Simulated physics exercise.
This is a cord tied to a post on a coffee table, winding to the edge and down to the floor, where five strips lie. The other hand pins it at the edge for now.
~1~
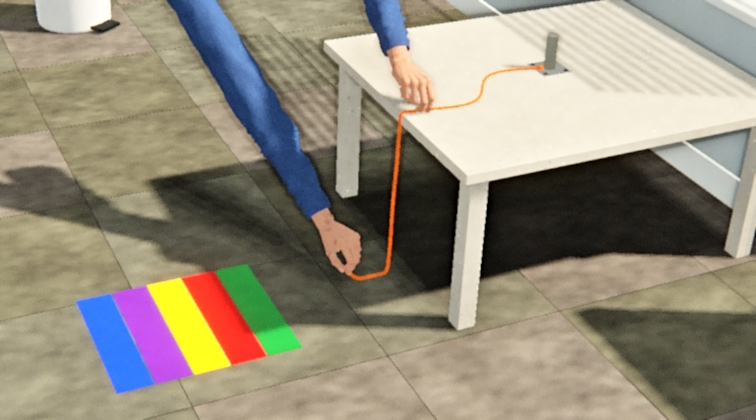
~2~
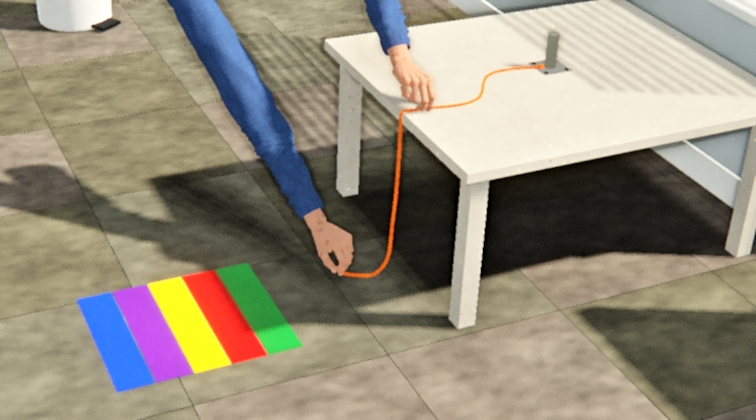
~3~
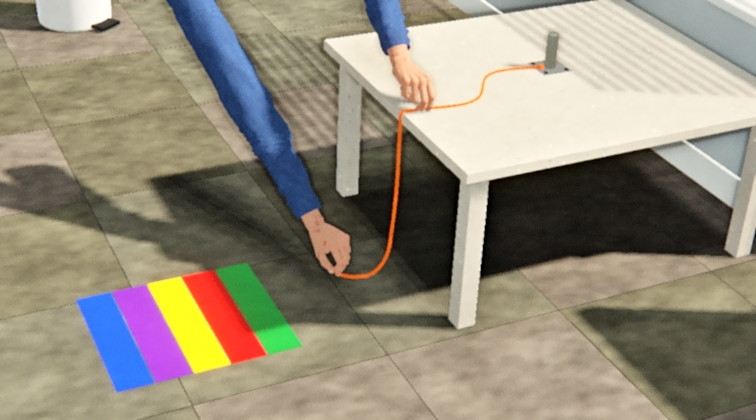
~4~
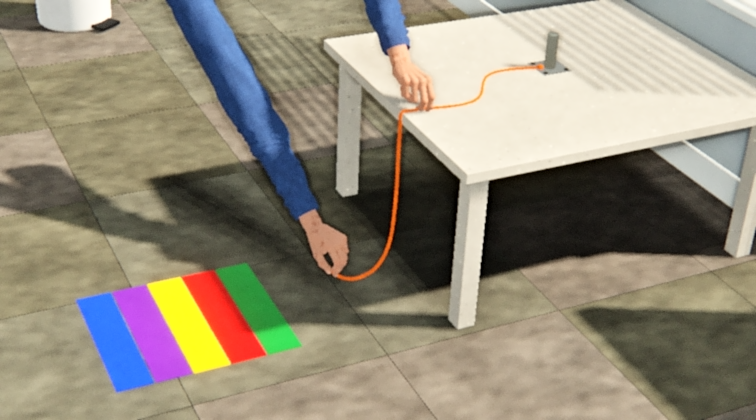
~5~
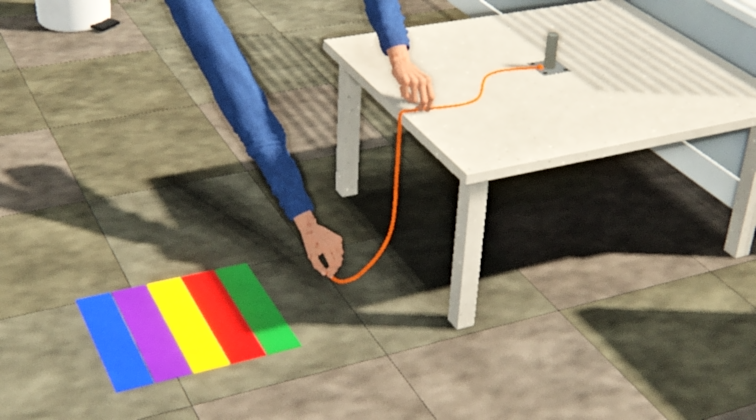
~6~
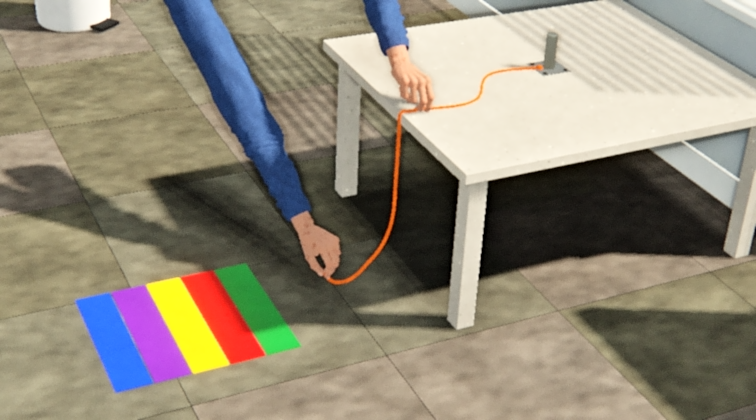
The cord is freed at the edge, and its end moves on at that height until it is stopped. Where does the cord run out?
The end stops over the red strip.
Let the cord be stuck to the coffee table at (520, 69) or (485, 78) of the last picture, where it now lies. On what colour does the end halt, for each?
In that order: Red; red.
Soon after, end near (289, 282); short of the strips.
Then, end near (245, 292); over green.
At full stretch, end near (217, 299); over red. It gets as far as the red strip.
